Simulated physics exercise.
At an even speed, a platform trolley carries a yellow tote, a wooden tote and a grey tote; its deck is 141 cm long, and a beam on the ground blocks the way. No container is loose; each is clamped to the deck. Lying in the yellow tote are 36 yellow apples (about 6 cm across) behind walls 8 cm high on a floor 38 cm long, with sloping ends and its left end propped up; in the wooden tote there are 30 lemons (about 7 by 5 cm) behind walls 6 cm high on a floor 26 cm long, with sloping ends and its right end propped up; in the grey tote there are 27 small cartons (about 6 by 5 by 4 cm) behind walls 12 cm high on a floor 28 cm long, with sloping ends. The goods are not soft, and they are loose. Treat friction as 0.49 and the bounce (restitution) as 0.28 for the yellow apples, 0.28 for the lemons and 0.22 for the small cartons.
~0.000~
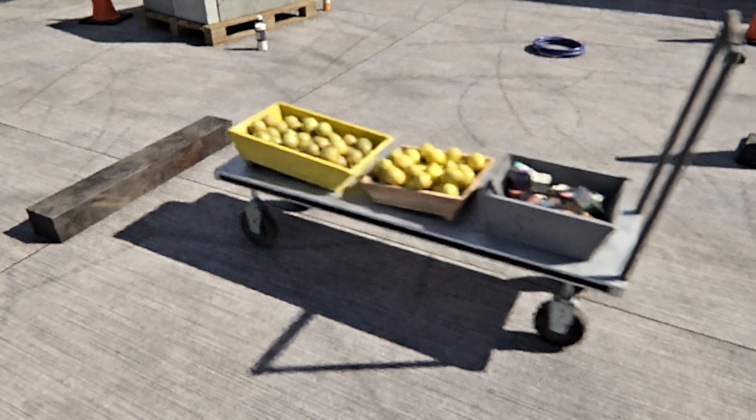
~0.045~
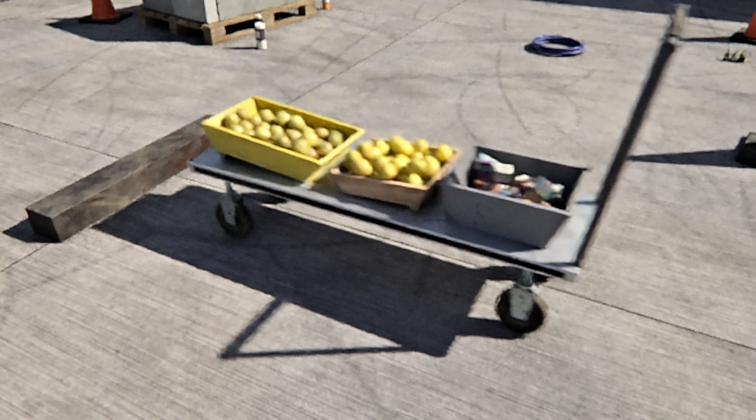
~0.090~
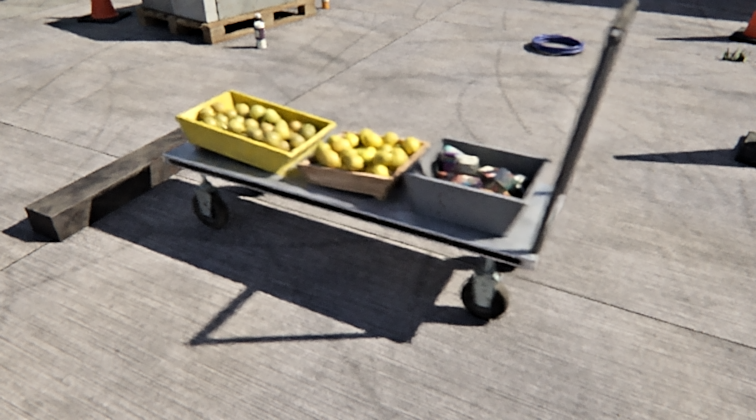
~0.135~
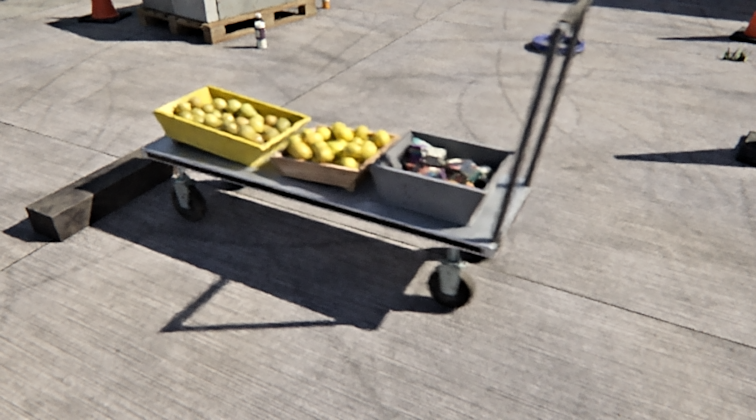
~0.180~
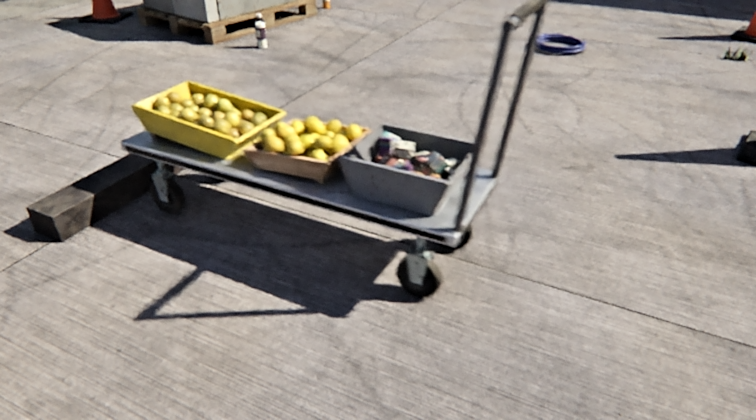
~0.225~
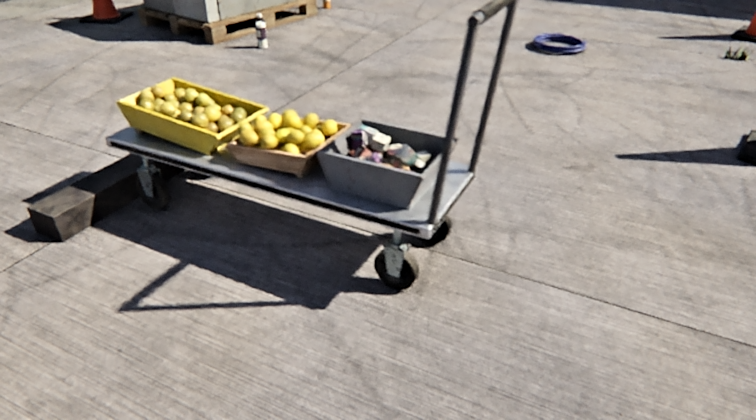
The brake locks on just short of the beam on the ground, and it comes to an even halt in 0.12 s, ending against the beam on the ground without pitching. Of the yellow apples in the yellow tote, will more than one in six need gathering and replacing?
The dropped share sits below one sixth.
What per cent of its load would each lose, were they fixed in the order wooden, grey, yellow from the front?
In that arrangement the yellow tote sheds 10 per cent of its load, the wooden tote 50 per cent, and the grey tote 0 per cent.
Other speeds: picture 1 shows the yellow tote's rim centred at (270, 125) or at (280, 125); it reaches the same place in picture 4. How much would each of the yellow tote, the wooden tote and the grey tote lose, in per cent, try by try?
Yellow tote 0 then 0, wooden tote 10 then 10, grey tote 0 then 0 per cent.
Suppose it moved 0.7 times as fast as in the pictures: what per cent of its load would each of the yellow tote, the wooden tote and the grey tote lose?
In that case yellow tote 0, wooden tote 10, grey tote 0 per cent.
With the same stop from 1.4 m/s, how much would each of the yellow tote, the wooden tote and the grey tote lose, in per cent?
Then the yellow tote sheds 0 per cent of its load, the wooden tote 10 per cent, and the grey tote 0 per cent.
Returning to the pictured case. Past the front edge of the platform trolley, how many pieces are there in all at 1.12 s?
Some 3 pieces.
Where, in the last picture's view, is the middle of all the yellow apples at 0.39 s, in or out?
They're centred near (165, 105).
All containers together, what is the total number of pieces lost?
Roughly 14 pieces.
After 0.27 s, yellow tote 36 in, 0 out, wooden tote 30 in, 0 out and grey tote 27 in, 0 out.
After 0.39 s, yellow tote 33 in, 3 out, wooden tote 20 in, 10 out and grey tote 27 in, 0 out.
After 0.62 s, yellow tote 33 in, 3 out, wooden tote 20 in, 10 out and grey tote 26 in, 1 out.
When it is over (at 1.12 s), yellow tote 33 in, 3 out, wooden tote 20 in, 10 out and grey tote 26 in, 1 out. Asked share, 3 of 36, 8 per cent.
